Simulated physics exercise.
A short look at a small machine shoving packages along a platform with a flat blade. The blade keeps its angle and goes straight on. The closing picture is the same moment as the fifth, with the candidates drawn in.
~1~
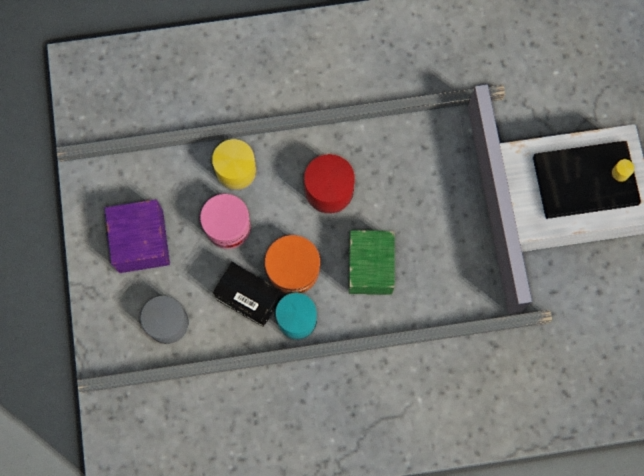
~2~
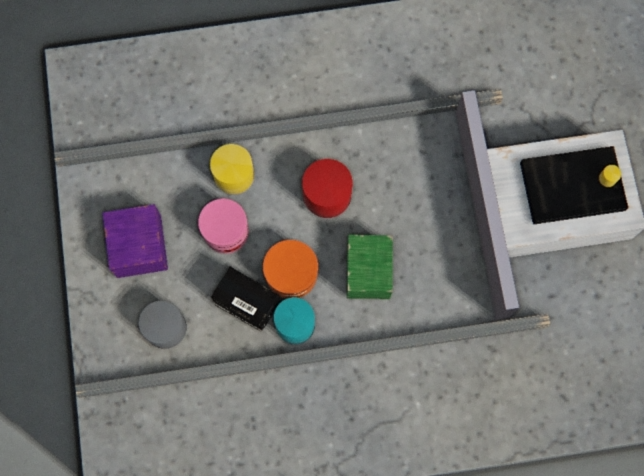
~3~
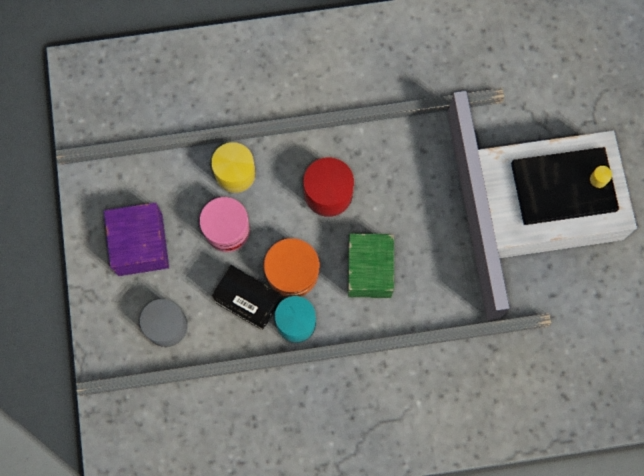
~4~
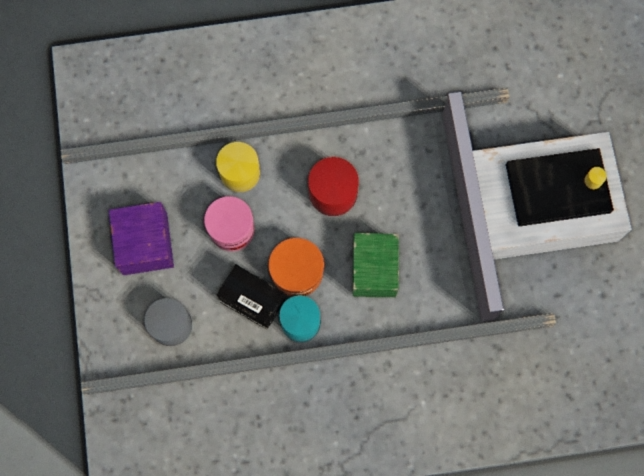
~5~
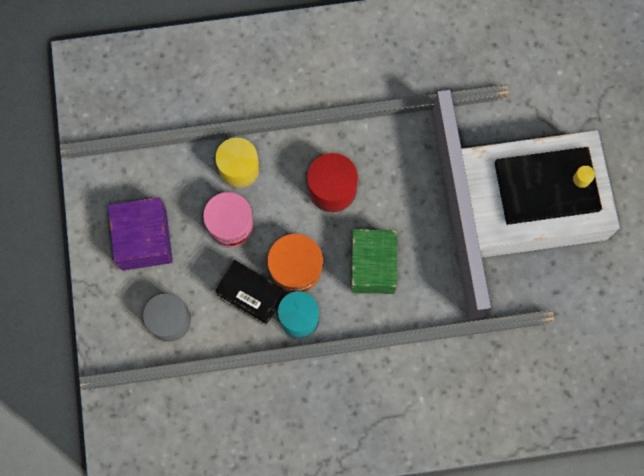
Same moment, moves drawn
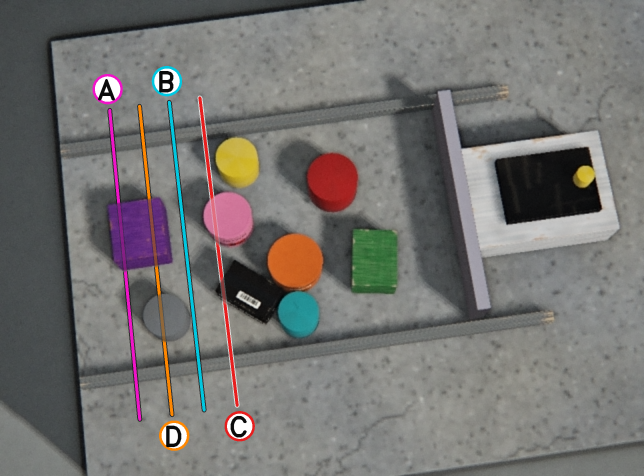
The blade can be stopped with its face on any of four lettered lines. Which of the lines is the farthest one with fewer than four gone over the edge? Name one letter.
Stop at D.
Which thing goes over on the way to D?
The grey canister goes over.
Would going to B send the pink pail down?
By then, no.
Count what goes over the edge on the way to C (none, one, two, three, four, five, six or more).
By then, none.
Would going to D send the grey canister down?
By then, yes.
On the copy, A at (124, 259); B at (186, 250); C at (218, 246); D at (155, 254).
On D. First, robot (431, 201); black parcel (246, 297); green crate (330, 269).
Then, robot (318, 217); grey canister (124, 329); purple crate (126, 239).
Finally, robot (231, 229); grey canister over the edge; purple crate (65, 239); one fallen.
By contrast, A drops five; B is within the limit but short; C is within the limit but short.
